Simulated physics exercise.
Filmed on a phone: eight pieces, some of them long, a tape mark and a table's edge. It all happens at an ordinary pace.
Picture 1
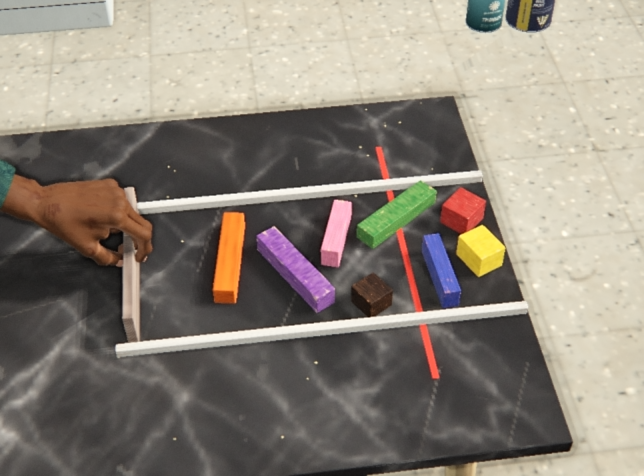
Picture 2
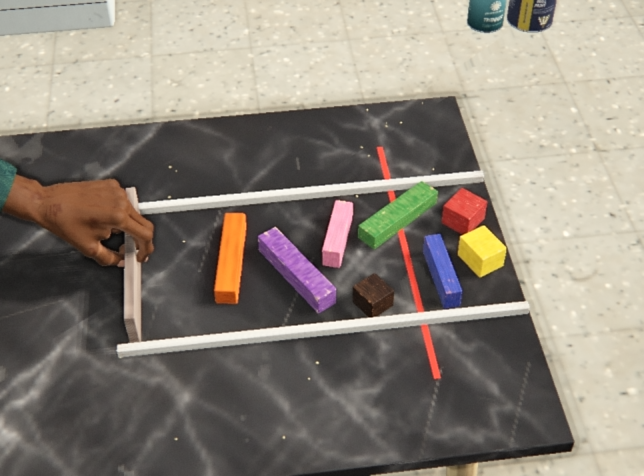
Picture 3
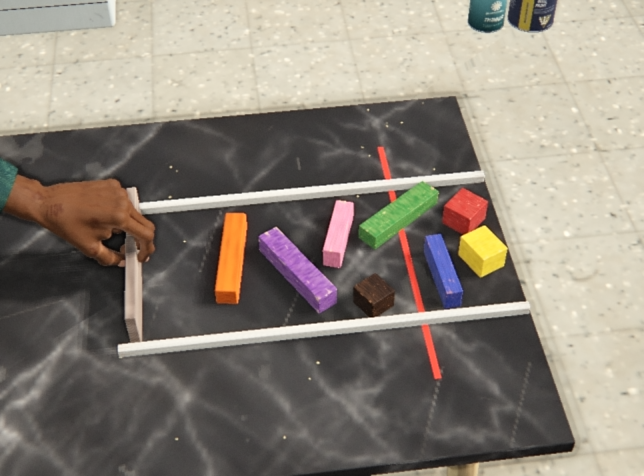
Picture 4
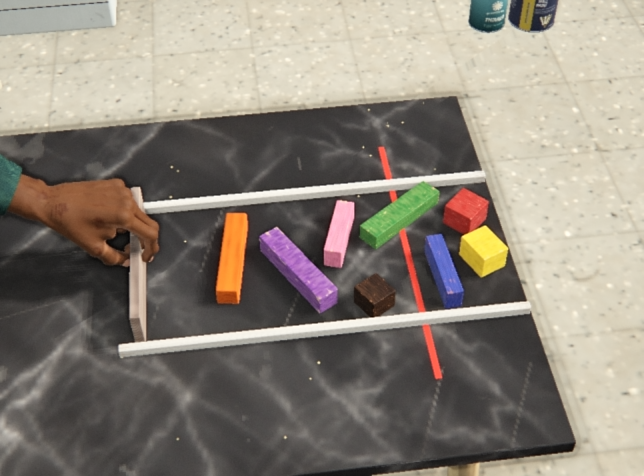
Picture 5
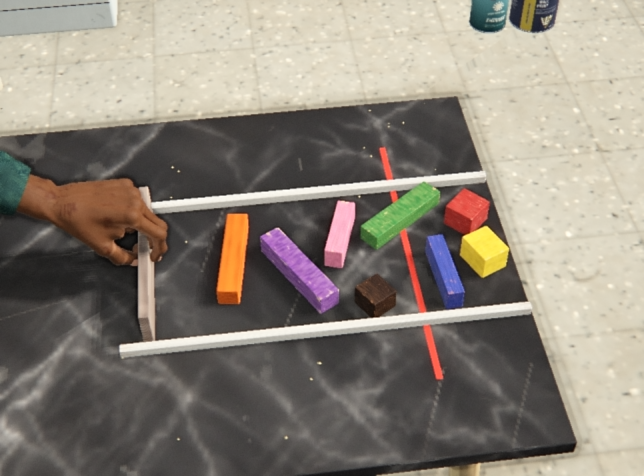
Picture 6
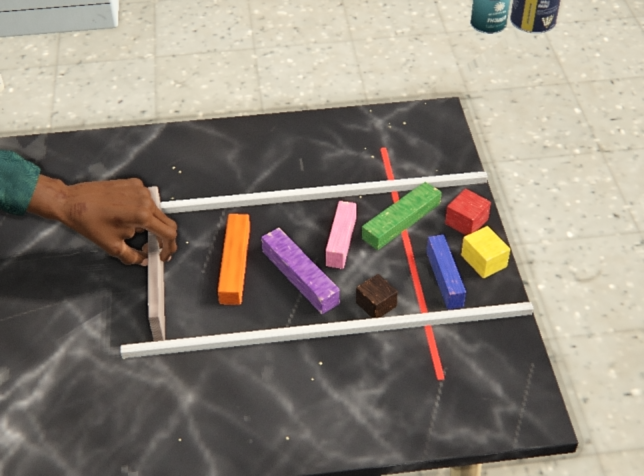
On a dark marbled tabletop, a hand slowly sliding an upright board rightward between white rails, the scattered coloured blocks staying still.
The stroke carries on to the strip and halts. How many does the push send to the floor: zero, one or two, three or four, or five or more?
Outcome: The number that fall off is one or two.
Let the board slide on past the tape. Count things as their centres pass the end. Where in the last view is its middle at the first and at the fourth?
First at (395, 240), next at (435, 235).
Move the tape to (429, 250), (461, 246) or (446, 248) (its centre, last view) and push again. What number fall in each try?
Try by try, 2, 6 and 4.
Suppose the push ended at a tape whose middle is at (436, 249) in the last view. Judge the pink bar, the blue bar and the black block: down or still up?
The pink bar survives; the blue bar is lost; the black block stays on.
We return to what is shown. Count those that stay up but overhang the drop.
It comes to 1.
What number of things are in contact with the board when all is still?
That makes 1.
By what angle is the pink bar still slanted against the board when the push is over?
About 0°.
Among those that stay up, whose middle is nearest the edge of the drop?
That is the red block.
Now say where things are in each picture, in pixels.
Yellow block (480, 251); red block (463, 212); blue bar (441, 270); board (131, 263); tape (404, 250), in the first frame.
Red block (464, 212); black block (373, 296), in the second frame.
Blue bar (443, 271); purple bar (297, 269), in the third frame.
Yellow block (483, 251); board (138, 263), in the fourth frame.
Red block (467, 212); orange stick (233, 258), in the fifth frame.
Yellow block (485, 252); red block (468, 213); blue bar (446, 271); board (156, 262); tape (409, 251), in the sixth frame.
Early on, none off yet; yellow block at rest near (485, 252); red block at rest near (468, 213); blue bar at rest near (446, 271).
A while later, none off yet; yellow block travelled a little near (498, 254); red block travelled a little near (482, 214); blue bar travelled a little near (469, 275).
Finally, the number that fall off is one or two; lost, yellow block.
